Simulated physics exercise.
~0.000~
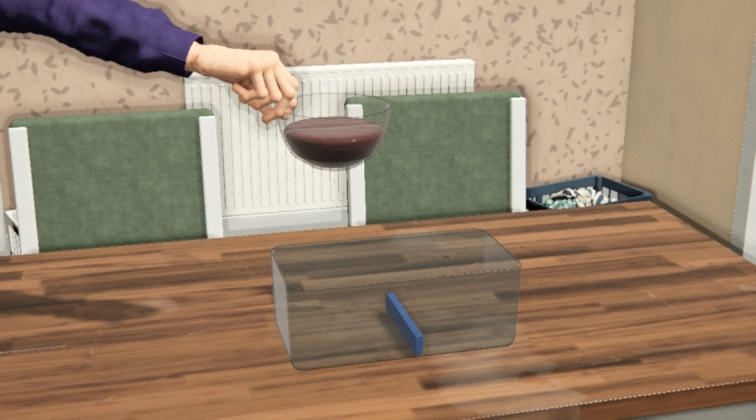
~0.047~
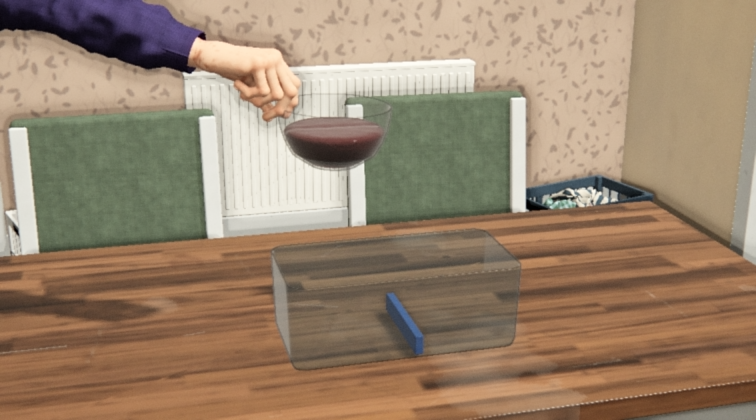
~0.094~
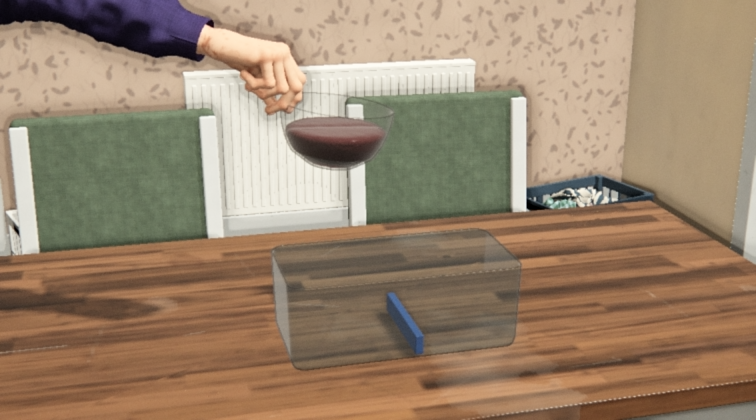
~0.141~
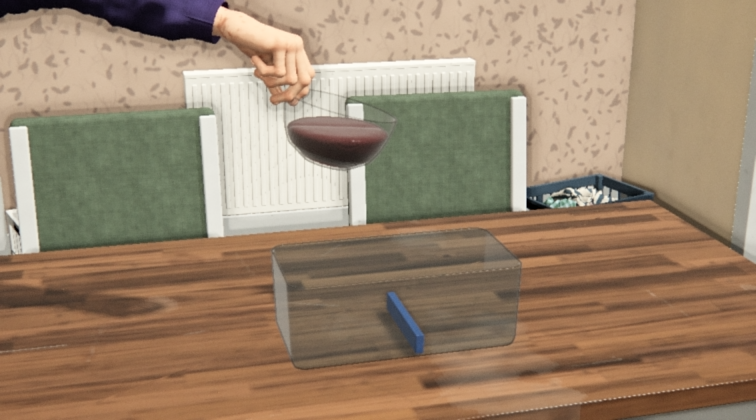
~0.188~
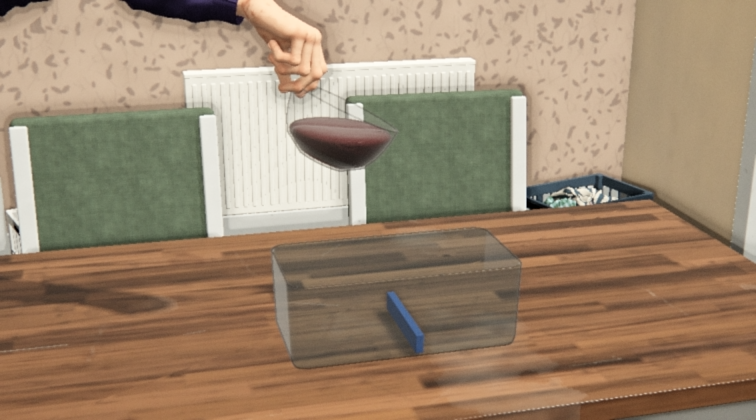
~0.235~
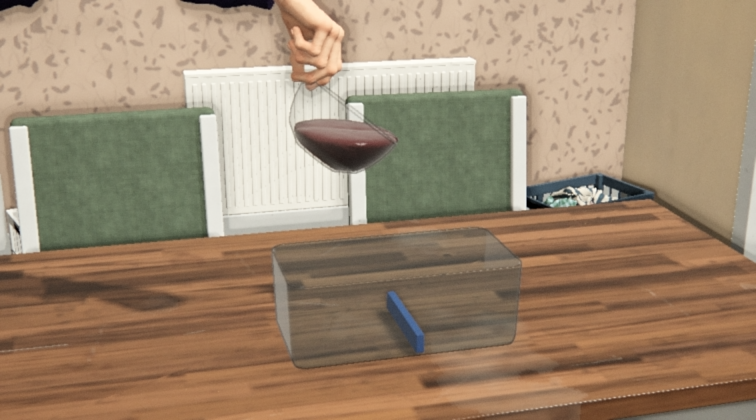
A hand in a purple sleeve holds a clear round bowl of dark red wine level above a clear, empty long basin with a blue divider, on a wooden table. The hand then rises and moves right, steadily tilting the bowl down to the right until the wine reaches its lowered rim.
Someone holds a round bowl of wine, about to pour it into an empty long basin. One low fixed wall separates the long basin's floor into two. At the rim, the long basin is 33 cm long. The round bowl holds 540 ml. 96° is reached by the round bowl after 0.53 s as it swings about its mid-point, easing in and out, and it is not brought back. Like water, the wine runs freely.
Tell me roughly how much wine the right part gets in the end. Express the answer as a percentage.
It gets about 79 per cent.
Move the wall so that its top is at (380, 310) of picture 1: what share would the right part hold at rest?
85 per cent.
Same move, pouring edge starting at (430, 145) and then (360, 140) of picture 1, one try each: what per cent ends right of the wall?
Try 1: 75 %; try 2: 30 %.
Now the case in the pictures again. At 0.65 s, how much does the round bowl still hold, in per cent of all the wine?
Around 4 percent of it.
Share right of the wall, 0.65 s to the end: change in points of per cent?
Looks like it went upward, around 6 per cent.
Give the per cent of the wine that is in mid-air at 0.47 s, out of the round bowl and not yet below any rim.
Some 60 per cent, I reckon.
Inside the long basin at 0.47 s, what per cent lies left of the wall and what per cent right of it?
I'd say some 0 on the left and some 18 on the right.
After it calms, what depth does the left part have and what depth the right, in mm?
About 4 mm left, about 18 mm right.
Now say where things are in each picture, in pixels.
The first frame shows tilt 0°; pouring edge (388, 104); surface from (283, 130) to (382, 125); the long basin's rim runs from (279, 269) to (503, 248); the wall's top is at (404, 315).
The second frame shows tilt 2°; pouring edge (389, 106); surface from (283, 130) to (382, 125).
The third frame shows tilt 7°; pouring edge (391, 110); surface from (285, 128) to (384, 127).
The fourth frame shows tilt 16°; pouring edge (394, 118); surface from (287, 126) to (386, 128).
The fifth frame shows tilt 27°; pouring edge (394, 129); surface from (289, 126) to (390, 130).
The sixth frame shows tilt 40°; pouring edge (393, 142); surface from (293, 128) to (389, 132); 1 per cent is over the edge.
After 0.47 s the tilt is 93° and 23 per cent is still to pour, 0 is left of the wall and 18 right of it.
After 0.65 s the tilt is 96° and 4 per cent is still to pour, 12 is left of the wall and 73 right of it.
After 0.83 s the tilt is 96° and 0 per cent is still to pour, 16 is left of the wall and 79 right of it.
After 1.03 s the tilt is 96° and 0 per cent is still to pour, 18 is left of the wall and 79 right of it.
In the end 19 per cent lies left of the wall, 79 right of it and 2 outside.
